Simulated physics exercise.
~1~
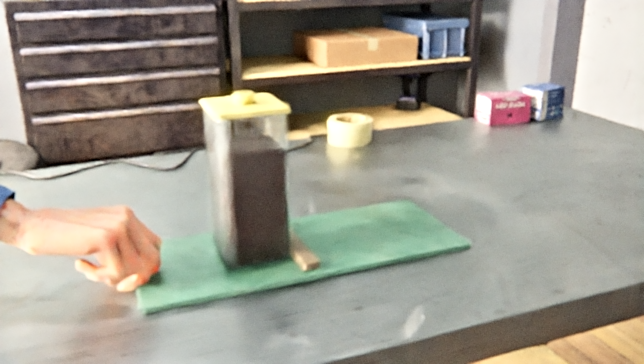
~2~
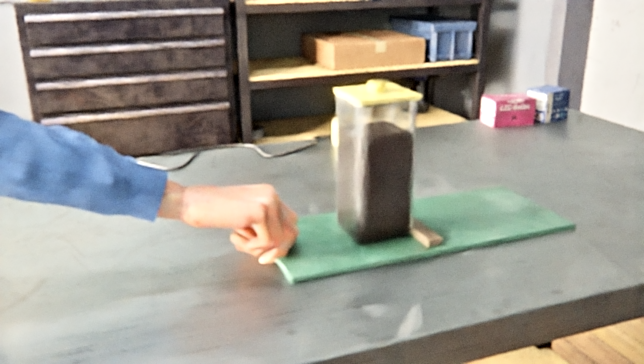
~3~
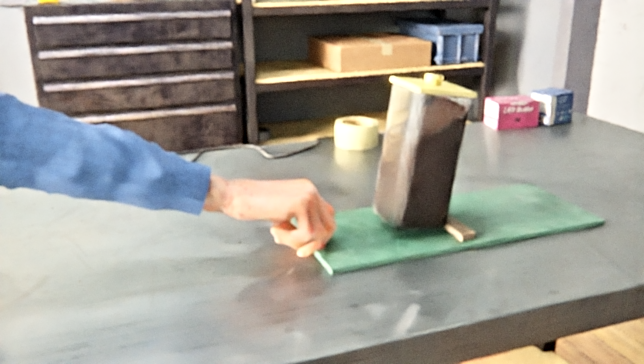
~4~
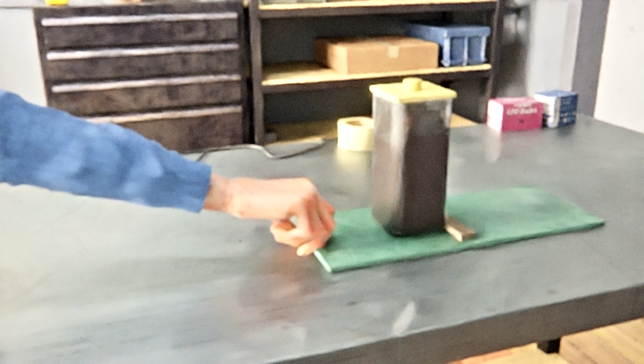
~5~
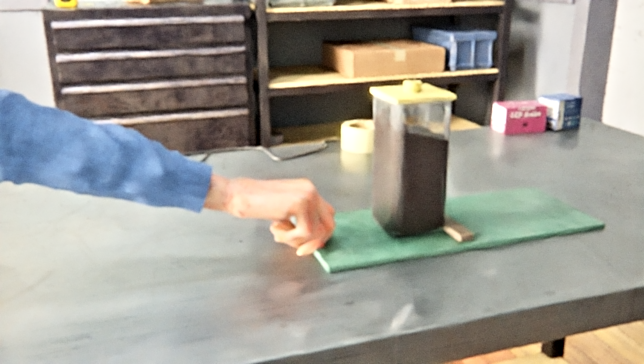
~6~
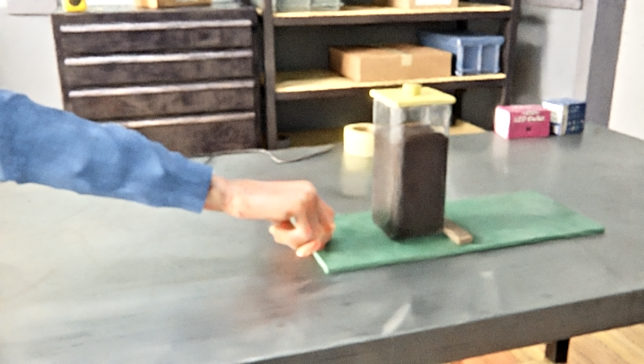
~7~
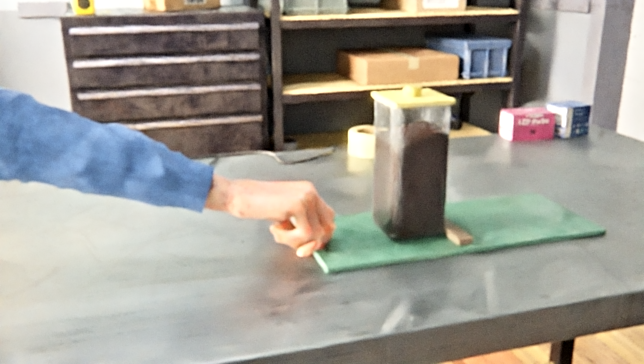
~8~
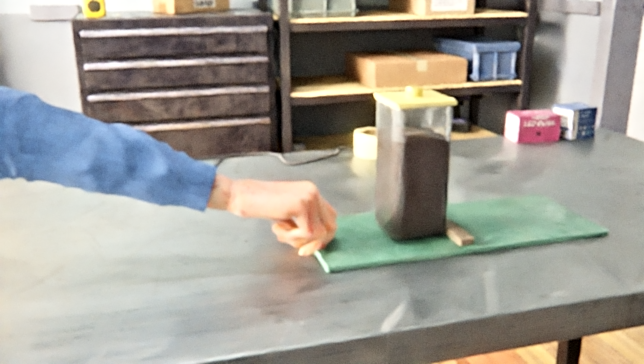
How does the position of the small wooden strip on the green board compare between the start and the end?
At the start the strip was near the middle of the view, and by the end it was farther to the right, having moved along with the board.
